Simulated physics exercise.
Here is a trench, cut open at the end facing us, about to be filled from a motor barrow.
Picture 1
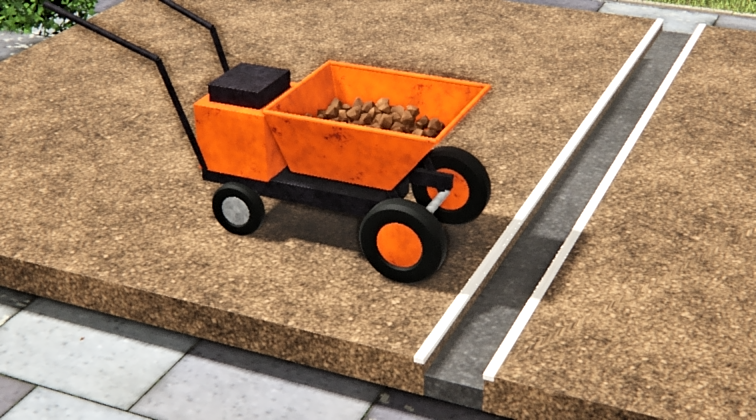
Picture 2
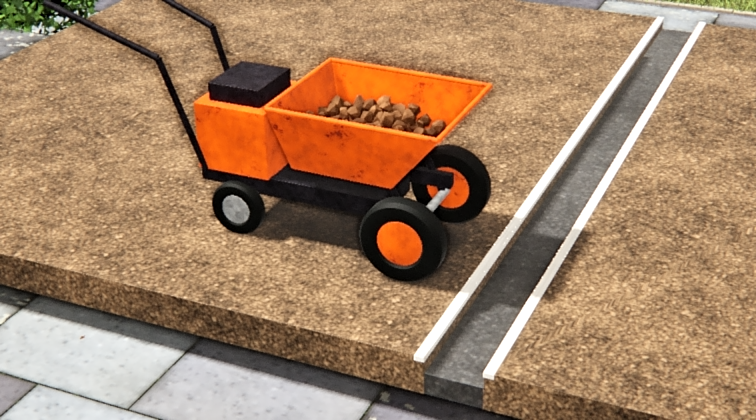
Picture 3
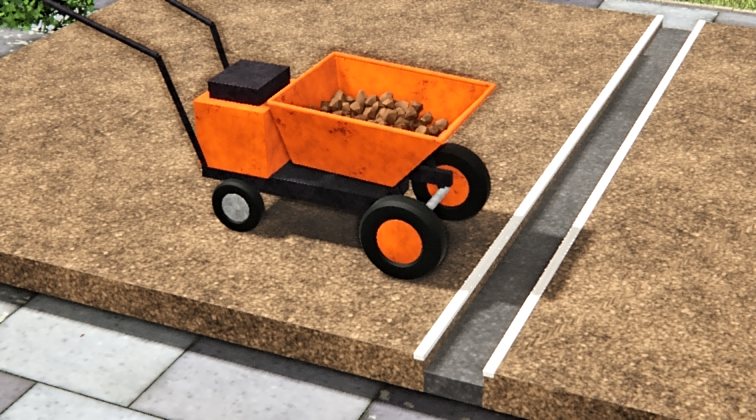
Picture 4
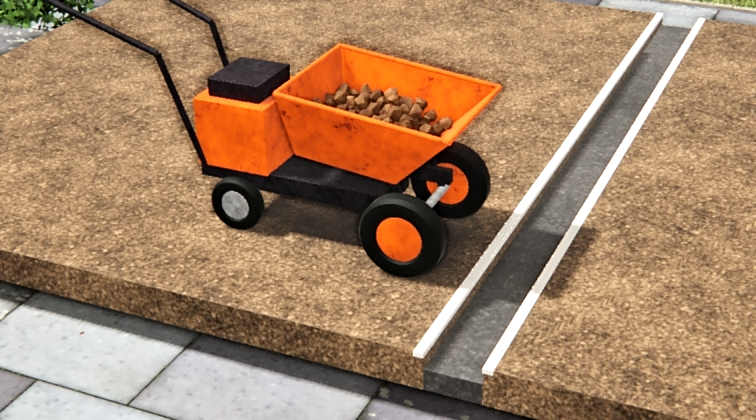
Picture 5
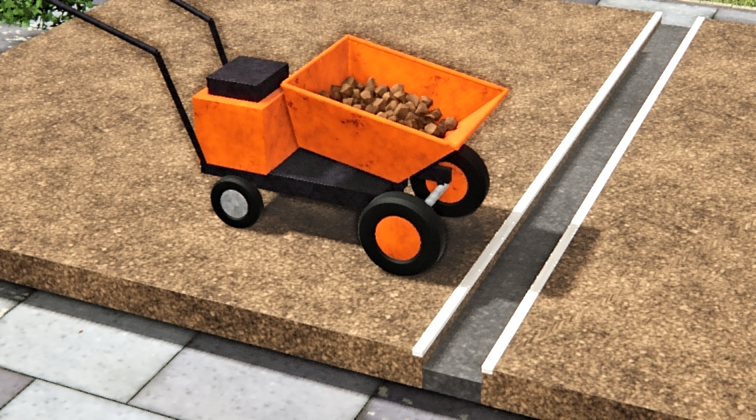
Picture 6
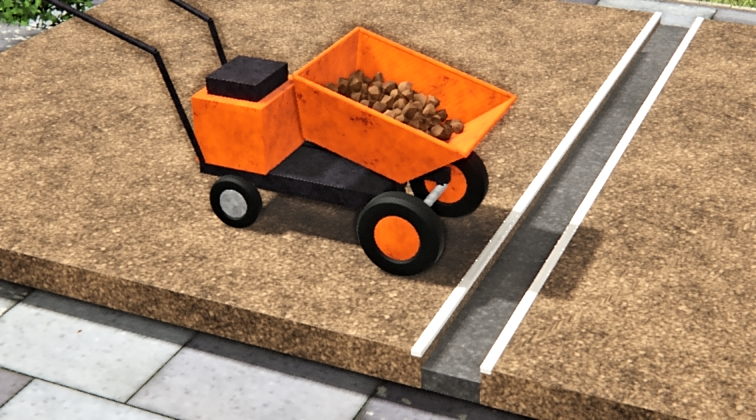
Beside a narrow trench, an orange motor barrow gradually tips its loaded skip toward the right.
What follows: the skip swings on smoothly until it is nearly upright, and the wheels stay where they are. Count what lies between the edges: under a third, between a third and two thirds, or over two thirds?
The trench ends with under a third of it.
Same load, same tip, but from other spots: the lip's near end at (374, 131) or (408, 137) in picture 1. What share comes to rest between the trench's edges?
Roughly 80 per cent, and 50 per cent.
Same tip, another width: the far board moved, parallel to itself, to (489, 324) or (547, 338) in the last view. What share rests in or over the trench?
First some 0, then 60 per cent.
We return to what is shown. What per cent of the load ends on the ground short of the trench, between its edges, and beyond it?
About: Short 0, between 5, beyond 95 per cent.
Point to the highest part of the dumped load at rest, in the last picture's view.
Roughly at (575, 263).
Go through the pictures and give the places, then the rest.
The first frame shows lip of the skip at (436, 142), level; top of the load at (377, 131), clay clods; first edge of the trench at (446, 320); far edge at (513, 336), the trench under half as wide as the skip, and shallow for its width.
The second frame shows lip of the skip at (438, 141), level; top of the load at (378, 129).
The third frame shows lip of the skip at (442, 142), tipped barely; top of the load at (370, 114).
The fourth frame shows lip of the skip at (448, 143), tipped a little; top of the load at (367, 116).
The fifth frame shows lip of the skip at (456, 148), tipped a little; top of the load at (348, 105).
The sixth frame shows lip of the skip at (465, 155), tipped clearly; top of the load at (361, 100); first edge of the trench at (443, 313); far edge at (510, 329).
Soon, skip tipped steeply; all in the skip.
A while on, skip tipped right over; about two thirds in the skip; about a quarter beyond it.
Towards the end, skip tipped right over; a stray few in the skip; a stray few in or heaped over the trench; nearly all beyond it.
Finally, skip tipped right over; a stray few in the skip; a stray few in or heaped over the trench; nearly all beyond it.
